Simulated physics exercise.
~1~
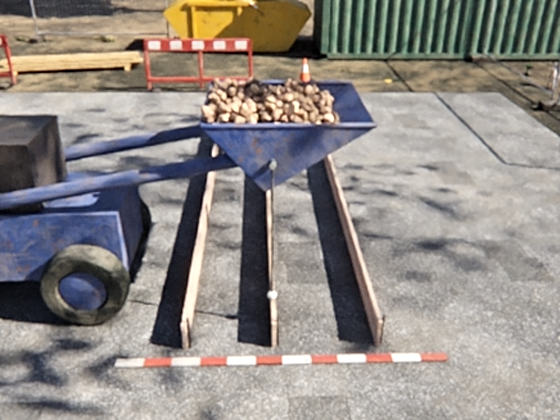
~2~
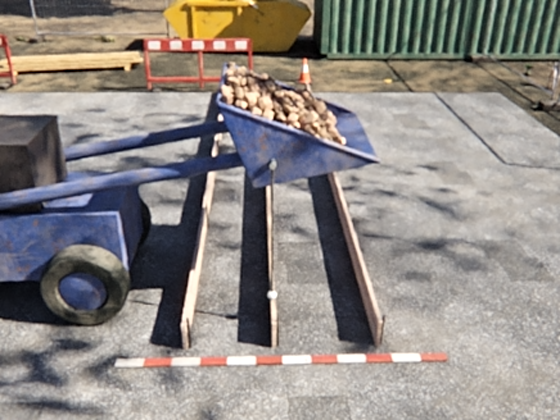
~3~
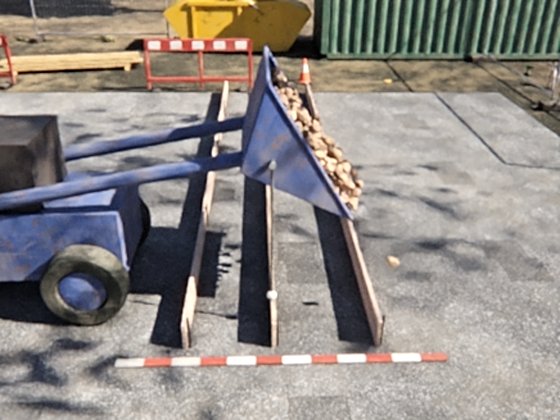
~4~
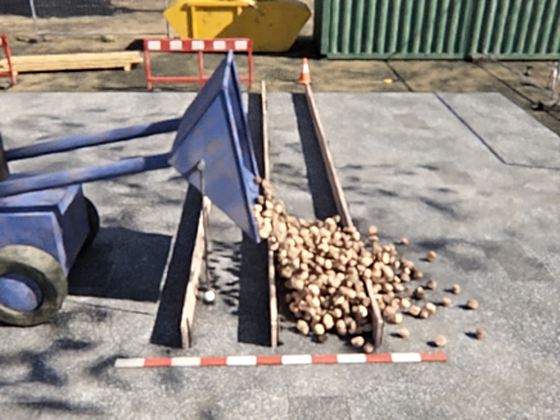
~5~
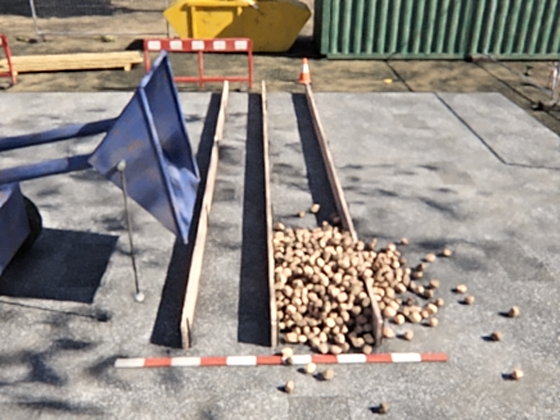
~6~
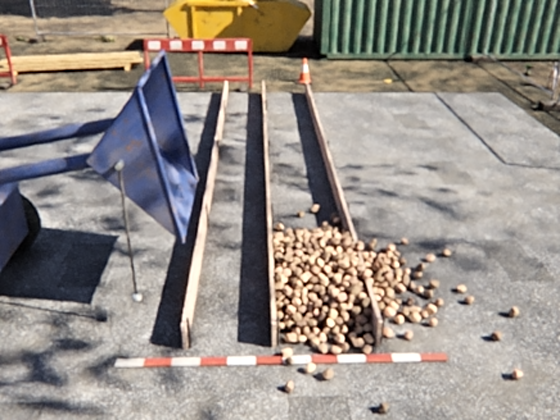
A blue loader tipped its raised bucket forward and poured brown stones onto the paved ground, then backed away to the left with the bucket still tilted, leaving most of the heap between the middle and right planks and some scattered beyond.
